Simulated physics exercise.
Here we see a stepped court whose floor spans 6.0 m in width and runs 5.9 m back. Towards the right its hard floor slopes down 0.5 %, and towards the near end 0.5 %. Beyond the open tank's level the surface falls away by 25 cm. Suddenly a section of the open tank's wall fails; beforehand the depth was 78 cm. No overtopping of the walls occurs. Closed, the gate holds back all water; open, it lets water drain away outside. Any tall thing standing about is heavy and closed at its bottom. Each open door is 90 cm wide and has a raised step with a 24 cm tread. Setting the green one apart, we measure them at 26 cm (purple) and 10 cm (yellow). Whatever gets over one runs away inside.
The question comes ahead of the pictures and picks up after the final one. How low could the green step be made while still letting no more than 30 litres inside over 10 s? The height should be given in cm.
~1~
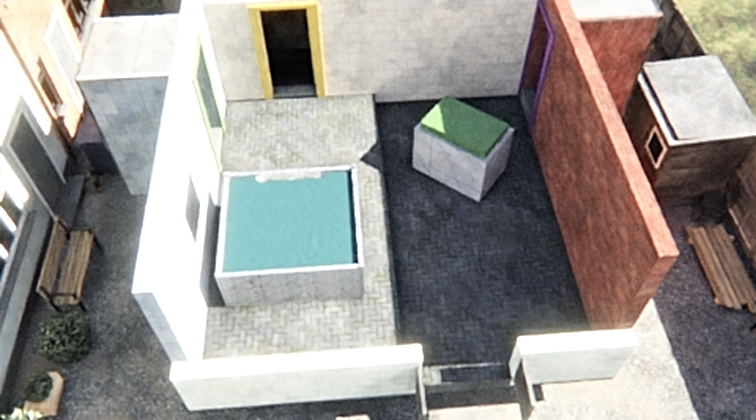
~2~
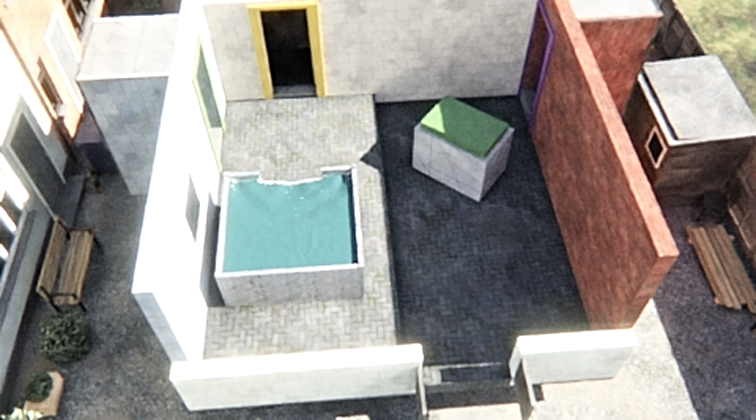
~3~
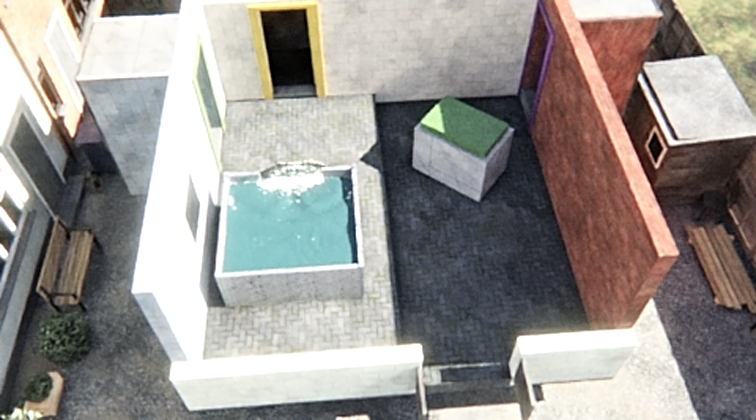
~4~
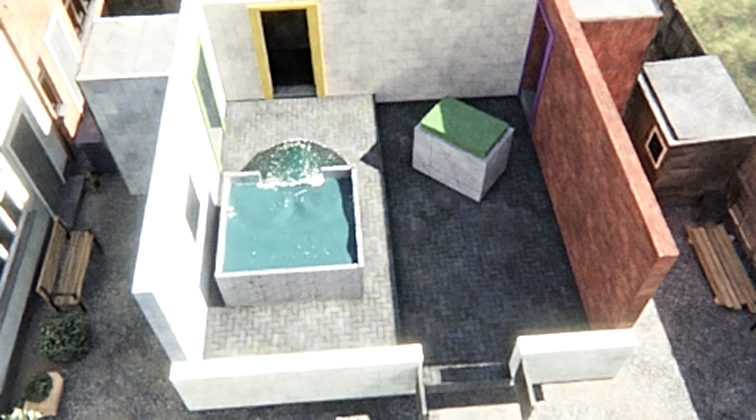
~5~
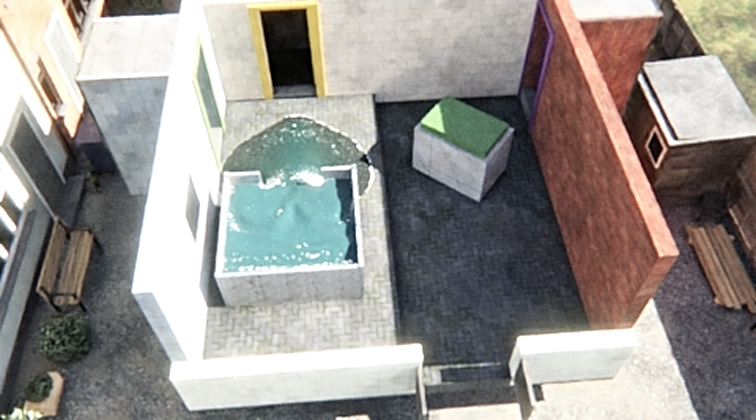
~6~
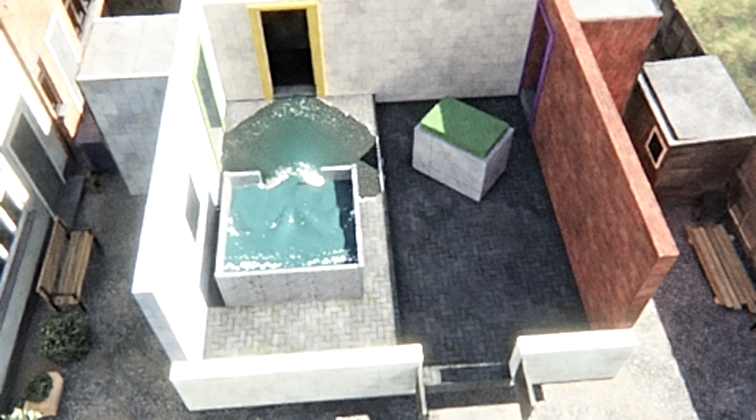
About 14.5 cm.
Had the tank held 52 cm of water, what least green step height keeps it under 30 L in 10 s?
Roughly 9.5 centimetres would do it.
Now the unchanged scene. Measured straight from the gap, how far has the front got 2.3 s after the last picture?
Front distance: Approx. 5.2 m.
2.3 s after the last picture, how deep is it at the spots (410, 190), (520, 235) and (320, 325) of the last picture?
Roughly 1, 0 and 0 centimetres.
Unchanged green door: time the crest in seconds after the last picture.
At roughly 0.6 s.
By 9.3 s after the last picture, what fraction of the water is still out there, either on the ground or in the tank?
About 78 %.
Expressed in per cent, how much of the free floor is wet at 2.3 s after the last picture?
Approximately 40 % of it.
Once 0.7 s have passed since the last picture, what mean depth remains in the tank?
It averages near 52 cm.
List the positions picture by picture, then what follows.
In the first picture, the open tank at (291, 221) is whole and still, 78 cm deep; the green door at (210, 111) is dry.
In the second picture, the gap is on the far side, the front 0.3 m out at a hidden place; the back of the open tank holds 78 cm.
In the third picture, the front is at (276, 168), 0.9 m from the gap on the far side; 1.1 m2 of floor is wet, 78 cm left at the back.
In the fourth picture, water pours out on the far side and has run 1.5 m, to (292, 143); about 9 cm deep outside, 77 cm at the back.
In the fifth picture, the front is at (292, 119), 2.1 m from the gap on the far side; 4.0 m2 of floor is wet, 70 cm left at the back.
In the sixth picture, water pours out on the far side and has run 2.7 m, to (283, 98); about 5 cm deep outside, 65 cm at the back; water is at the green door at (210, 111).
Then, 0.7 s after the last picture water covers 30 % of the floor, deepest (48 cm) near (226, 105); 21 cm at the green door, 0 litres in over its 14 cm step.
Then, 2.3 s after the last picture water covers 40 % of the floor, deepest (30 cm) near (520, 105); 18 cm at the green door, 20 litres in over its 14 cm step.
Then, 9.3 s after the last picture water covers 90 % of the floor, deepest (17 cm) near (513, 111); 8 cm at the green door, 39 litres in over its 14 cm step.
At the green door as built, the water peaked near 21 cm, 0.7 s after the last picture.
Run again over the same 10 s with other heights there, 43 litres in over 13.5 cm, 18 litres over 16 cm. The limit of 30 litres is kept from about 14.5 cm up.
